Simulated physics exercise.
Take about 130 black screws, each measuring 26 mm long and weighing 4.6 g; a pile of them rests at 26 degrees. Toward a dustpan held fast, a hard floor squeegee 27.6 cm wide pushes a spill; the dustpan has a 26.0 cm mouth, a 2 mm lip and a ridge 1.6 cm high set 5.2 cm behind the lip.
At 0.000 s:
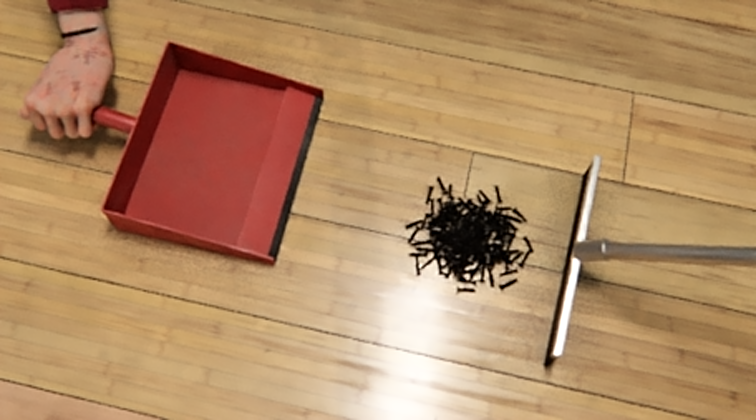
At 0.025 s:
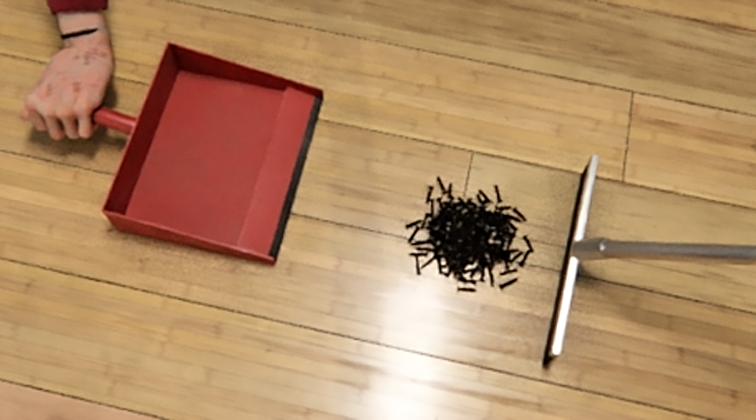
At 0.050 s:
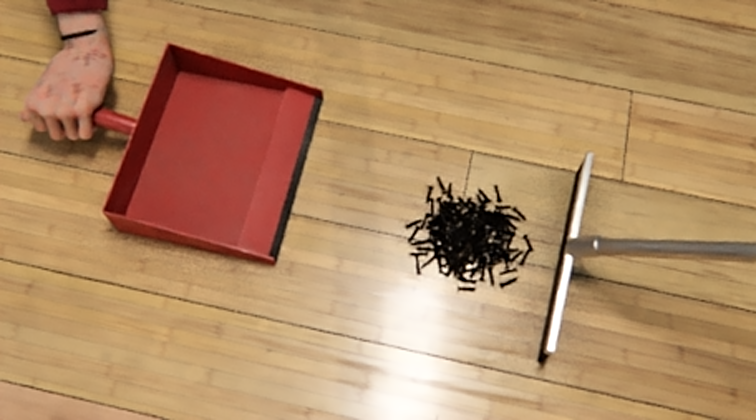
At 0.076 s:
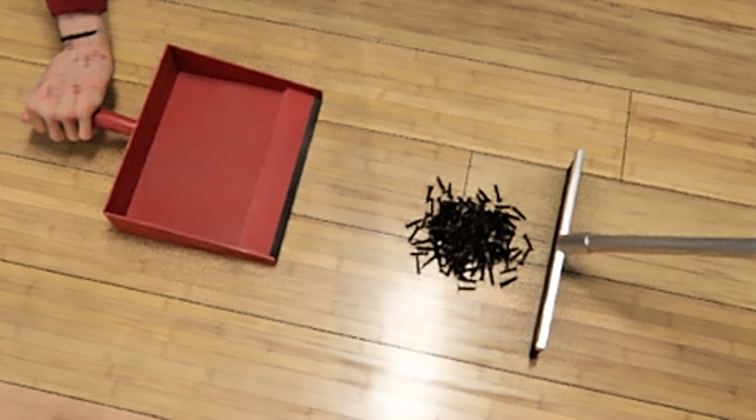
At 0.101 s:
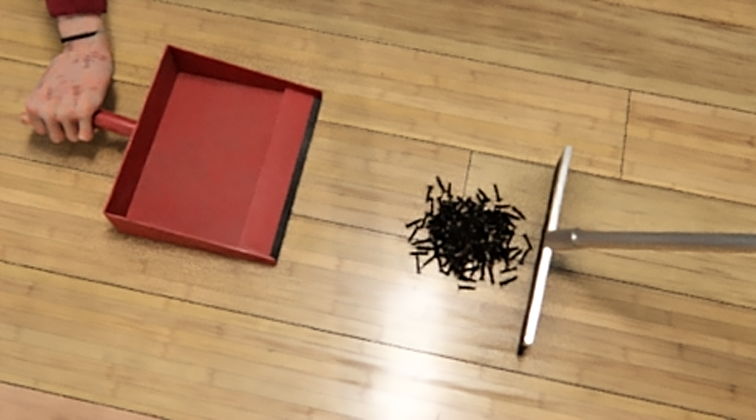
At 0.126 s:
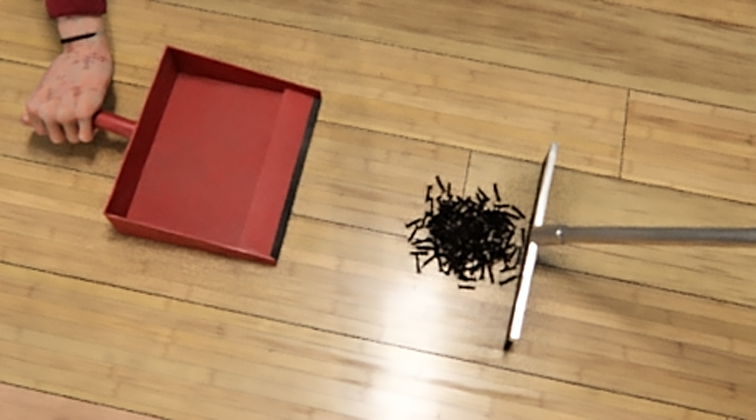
On a wooden floor, a squeegee sliding left to the edge of a black screw pile while a hand holds a red dustpan still.
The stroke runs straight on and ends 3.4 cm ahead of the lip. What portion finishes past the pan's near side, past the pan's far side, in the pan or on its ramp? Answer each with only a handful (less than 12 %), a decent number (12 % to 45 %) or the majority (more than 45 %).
Past the pan's near side: Only a handful; past the pan's far side: Only a handful; in the pan or on its ramp: A decent number.
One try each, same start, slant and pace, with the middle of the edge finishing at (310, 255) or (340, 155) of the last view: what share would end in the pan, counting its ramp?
Roughly 20 % and 25 %.
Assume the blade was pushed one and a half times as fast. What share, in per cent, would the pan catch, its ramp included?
It would be around 55 percent.
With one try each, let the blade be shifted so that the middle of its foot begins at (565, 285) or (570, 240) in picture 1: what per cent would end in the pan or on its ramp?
First try about 25 per cent, second about 30 per cent.
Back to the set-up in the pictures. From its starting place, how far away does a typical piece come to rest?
24 cm or thereabouts.
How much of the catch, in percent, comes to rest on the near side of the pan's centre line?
About 60 percent of it.
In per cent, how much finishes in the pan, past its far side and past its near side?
Near side 5 %, far side 0 %, pan 30 %.
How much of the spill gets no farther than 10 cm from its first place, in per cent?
The figure is some 0 percent.
Then, at 0.33 s, middle of the blade 18 cm from the lip; 0 % over the lip, far side 0 %, near side 0 %.
Then, at 0.46 s, middle of the blade 9 cm from the lip; 0 % over the lip, far side 0 %, near side 0 %.
Then, at 0.73 s, middle of the blade 4 cm from the lip; 30 % over the lip, far side 0 %, near side 5 %.
By 1.5 s all is still; near side 5 %, far side 0 %, pan 30 %, in front of the lip or behind the blade 65 %.
